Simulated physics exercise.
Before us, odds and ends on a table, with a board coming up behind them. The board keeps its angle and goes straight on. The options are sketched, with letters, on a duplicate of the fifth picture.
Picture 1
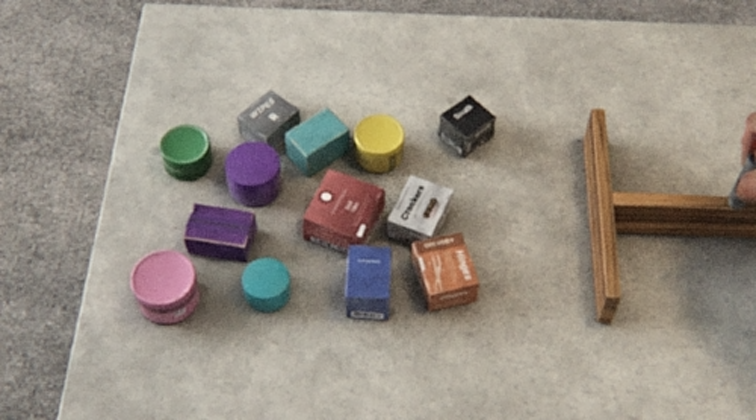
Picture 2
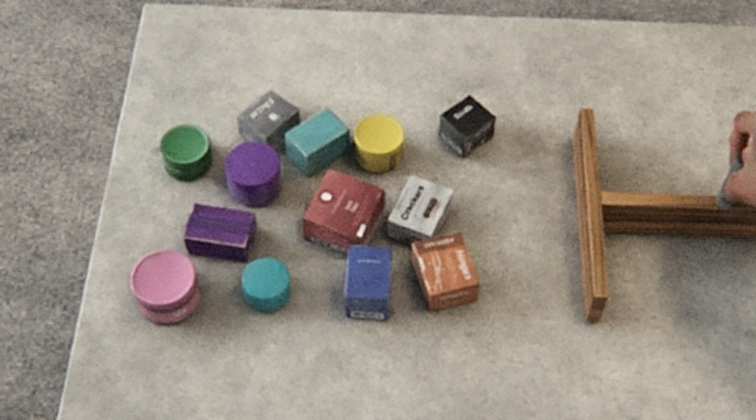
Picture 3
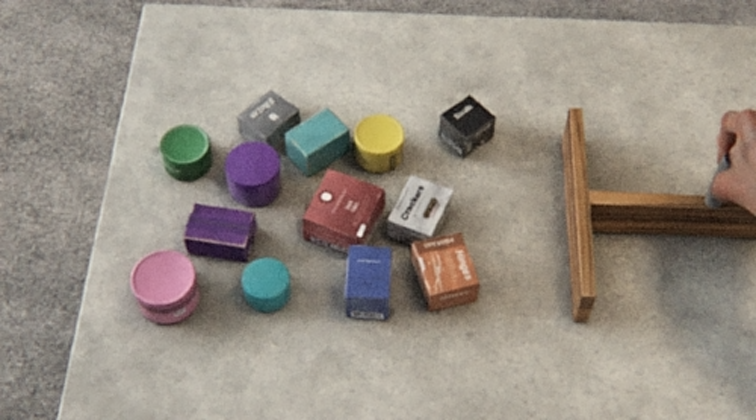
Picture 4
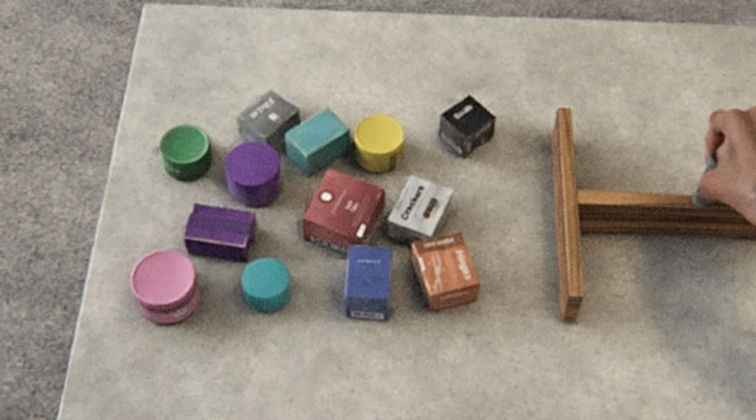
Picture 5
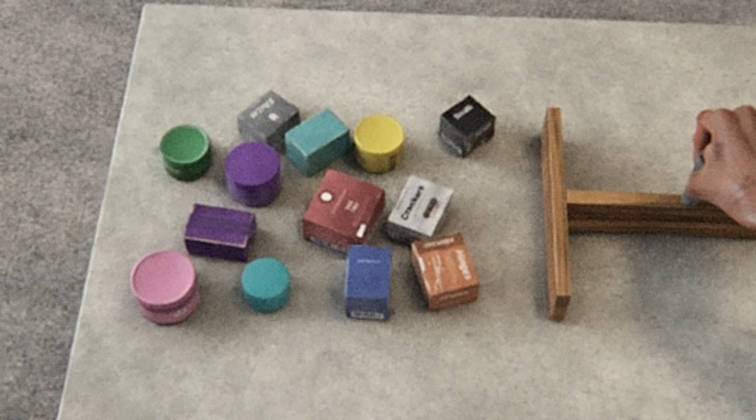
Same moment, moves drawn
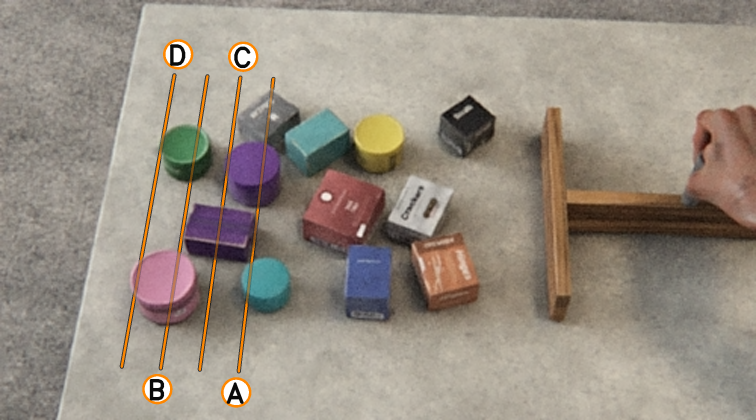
A hand slid a wooden T-shaped board slowly leftward across a pale table, bringing it a little closer to a scattered group of colourful boxes and round tubs, which all stayed still.
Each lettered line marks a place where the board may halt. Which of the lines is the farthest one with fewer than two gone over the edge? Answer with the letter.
The farthest such stop is A.
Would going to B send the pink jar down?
Yes.
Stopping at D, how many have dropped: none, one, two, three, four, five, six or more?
Six or more.
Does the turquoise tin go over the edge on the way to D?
By then, yes.
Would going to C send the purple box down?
Yes.
On the marked copy, A at (257, 213); B at (186, 210); C at (222, 211); D at (150, 209).
Following A. Soon after the start, board (451, 192); black packet (413, 123); orange box (415, 271).
Later, board (342, 187); pink jar (154, 288); purple box (187, 233).
In the end, board (261, 184); pink jar (80, 295); purple box (108, 227); none fallen.
As for the rest, B drops three; C drops two; D drops seven.
